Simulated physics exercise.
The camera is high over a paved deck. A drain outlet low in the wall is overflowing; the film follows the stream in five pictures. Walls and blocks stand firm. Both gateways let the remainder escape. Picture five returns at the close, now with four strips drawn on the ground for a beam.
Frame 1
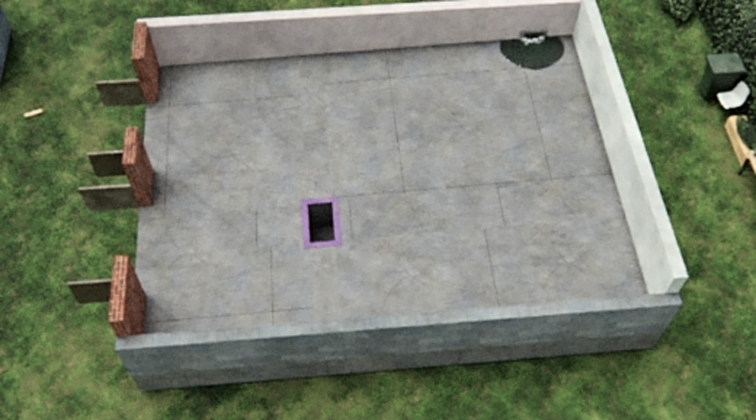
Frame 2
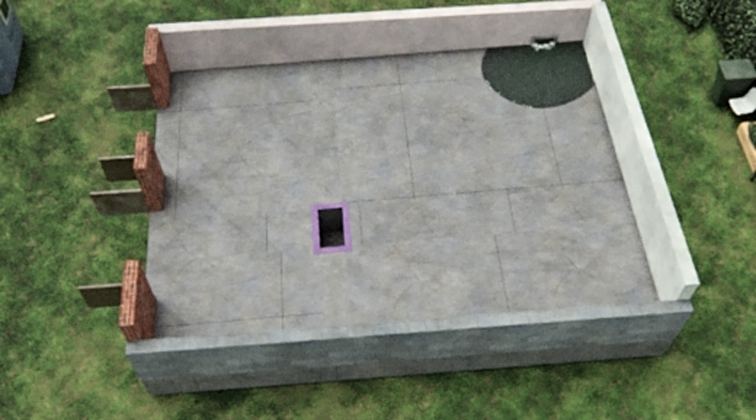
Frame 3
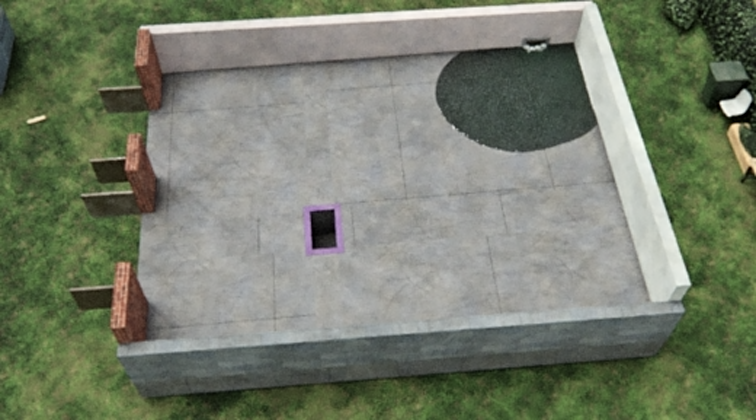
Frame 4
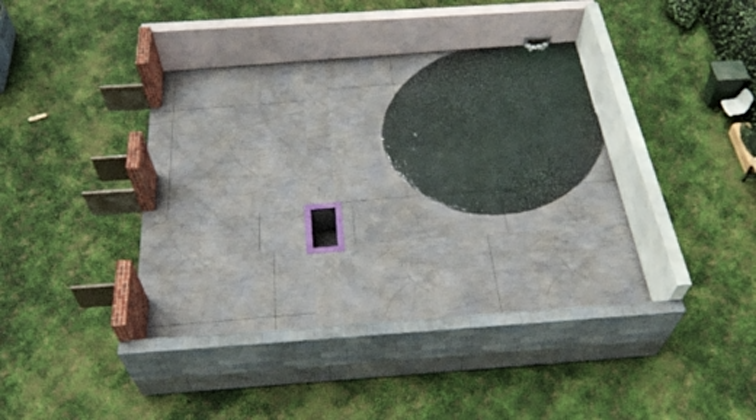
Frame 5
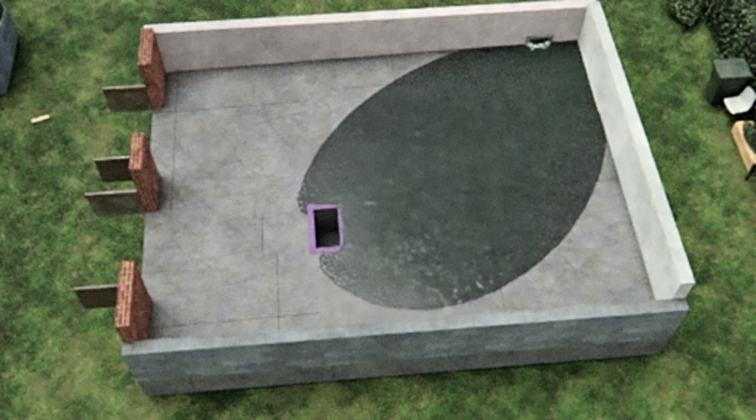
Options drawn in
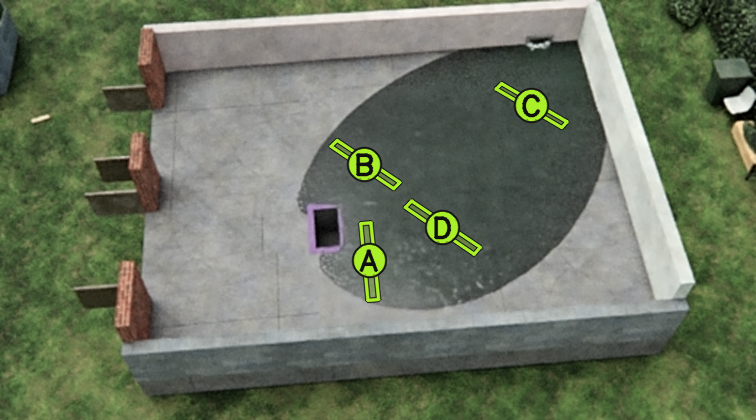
Paved deck seen from above, dark water spreading from an outfall at the upper right corner and reaching a purple-edged gully.
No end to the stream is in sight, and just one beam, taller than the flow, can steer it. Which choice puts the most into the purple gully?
Go for D.
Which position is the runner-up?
A.
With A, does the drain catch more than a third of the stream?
No, it does not.
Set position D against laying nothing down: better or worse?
Position D is better.
In lime, A from (373, 299) to (365, 223); B from (334, 143) to (396, 185); C from (498, 86) to (564, 124); D from (408, 204) to (477, 250).
If A is chosen, about 25 % of the stream goes into the purple gully, about 74 % out by the gates.
If B is chosen, about 9 % of the stream goes into the purple gully, about 89 % out by the gates.
If C is chosen, about 14 % of the stream goes into the purple gully, about 84 % out by the gates.
If D is chosen, about 33 % of the stream goes into the purple gully, about 65 % out by the gates.
